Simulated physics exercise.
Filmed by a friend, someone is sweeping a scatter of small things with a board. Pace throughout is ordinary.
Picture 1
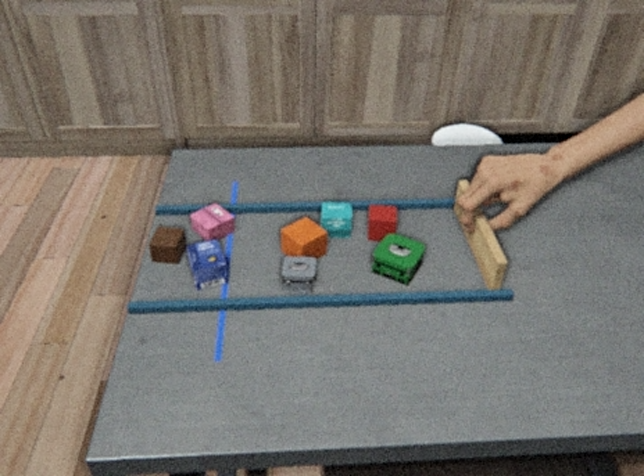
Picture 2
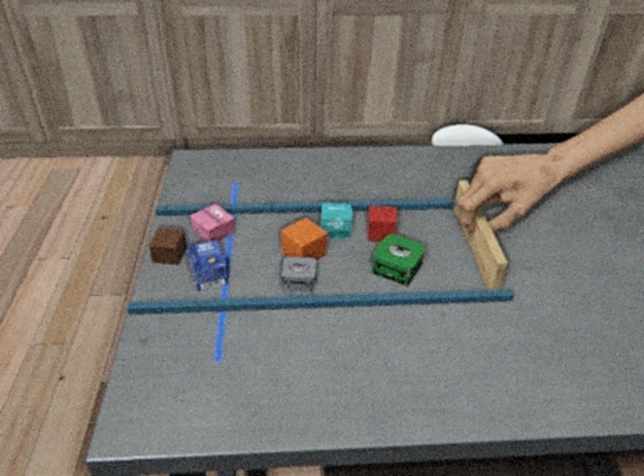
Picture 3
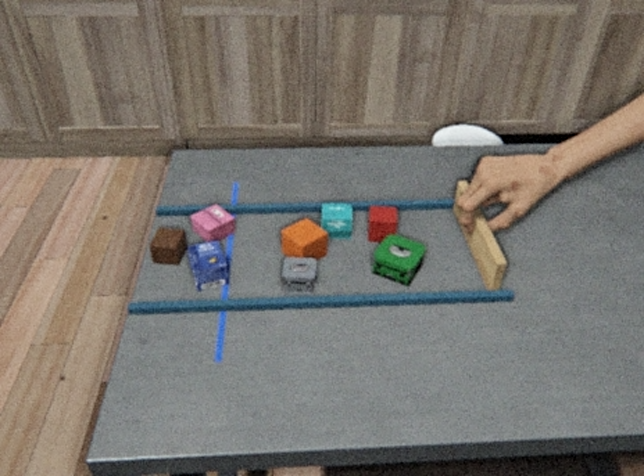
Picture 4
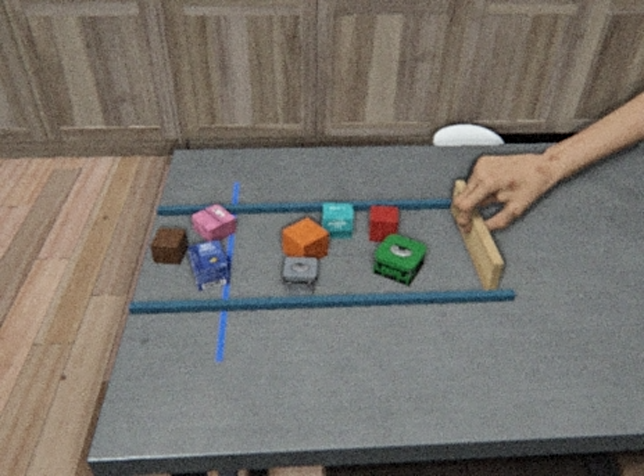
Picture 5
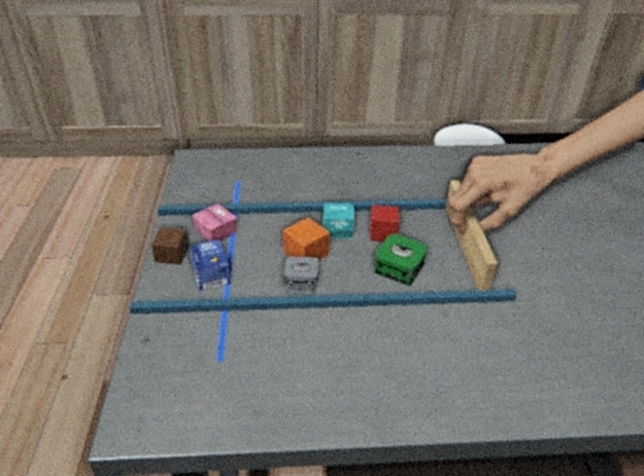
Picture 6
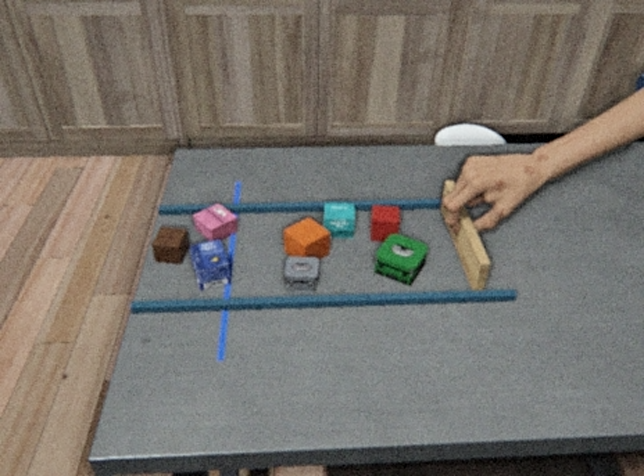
The clip opens on a grey table where small colourful boxes and blocks lie scattered between two blue rails, with a hand gripping a wooden board at their right. The hand slides the board slightly left toward the green case, while the boxes and blocks stay where they are.
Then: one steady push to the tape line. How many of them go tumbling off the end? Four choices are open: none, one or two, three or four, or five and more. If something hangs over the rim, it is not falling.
Of those, none.
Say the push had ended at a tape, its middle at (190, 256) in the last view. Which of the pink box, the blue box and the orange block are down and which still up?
Pink box: Drops; blue box: Drops; orange block: Stays.
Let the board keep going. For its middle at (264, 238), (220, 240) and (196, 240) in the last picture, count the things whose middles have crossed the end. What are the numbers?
Past the end: 0, 2 and 4.
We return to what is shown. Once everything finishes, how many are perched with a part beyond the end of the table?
In total, 3 of them.
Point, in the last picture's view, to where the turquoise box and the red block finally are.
Roughly (190, 222), and the other roughly (219, 228).
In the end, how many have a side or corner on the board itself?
At rest, 2 are in contact.
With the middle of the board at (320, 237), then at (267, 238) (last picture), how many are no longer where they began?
The count is 5 at the first point and 7 at the second.
A little later, none off yet; brown block at rest near (171, 245); pink box at rest near (216, 224); blue box at rest near (211, 264).
When it is over, the number that fall off is zero.
